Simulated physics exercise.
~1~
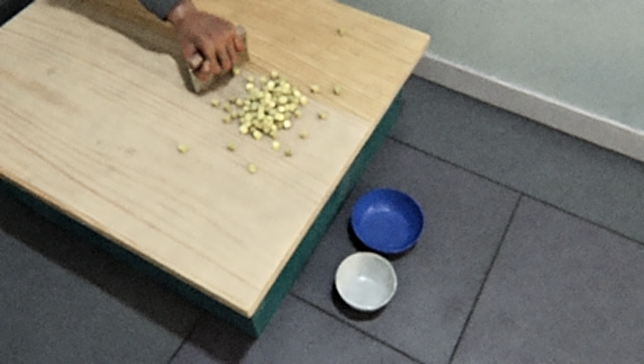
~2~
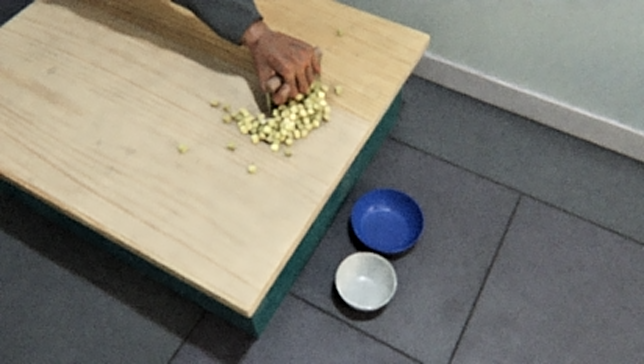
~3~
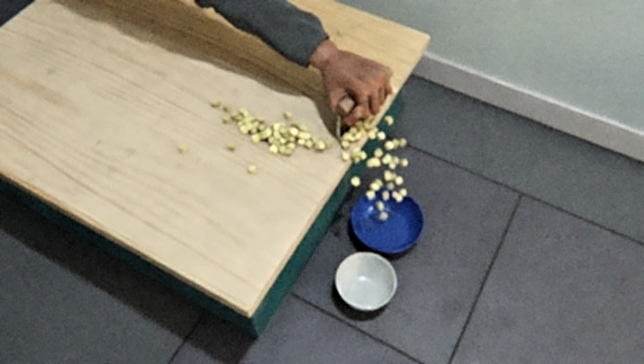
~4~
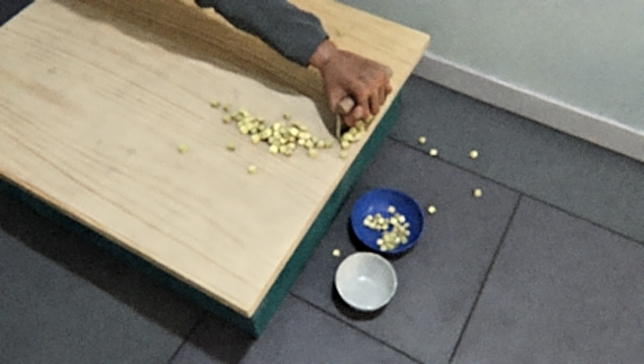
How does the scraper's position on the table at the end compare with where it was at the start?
At the start the scraper is on the upper part of the tabletop, just to the upper left of the pile of cubes. By the end it is farther right and a little lower, at the table's right edge.
A hand in a dark grey sleeve grips a scraper on a pale wooden tabletop with green sides, seen from above at an angle. A loose pile of small yellowish potato cubes lies beside it, and a blue bowl and a smaller white bowl sit on the dark tiled floor to the right. The hand pushes the scraper rightward through the pile to the table's edge and stops there. A stream of cubes tumbles over, many landing in the blue bowl. A few end up scattered on the tiles, the white bowl stays empty, and most cubes remain on the table.
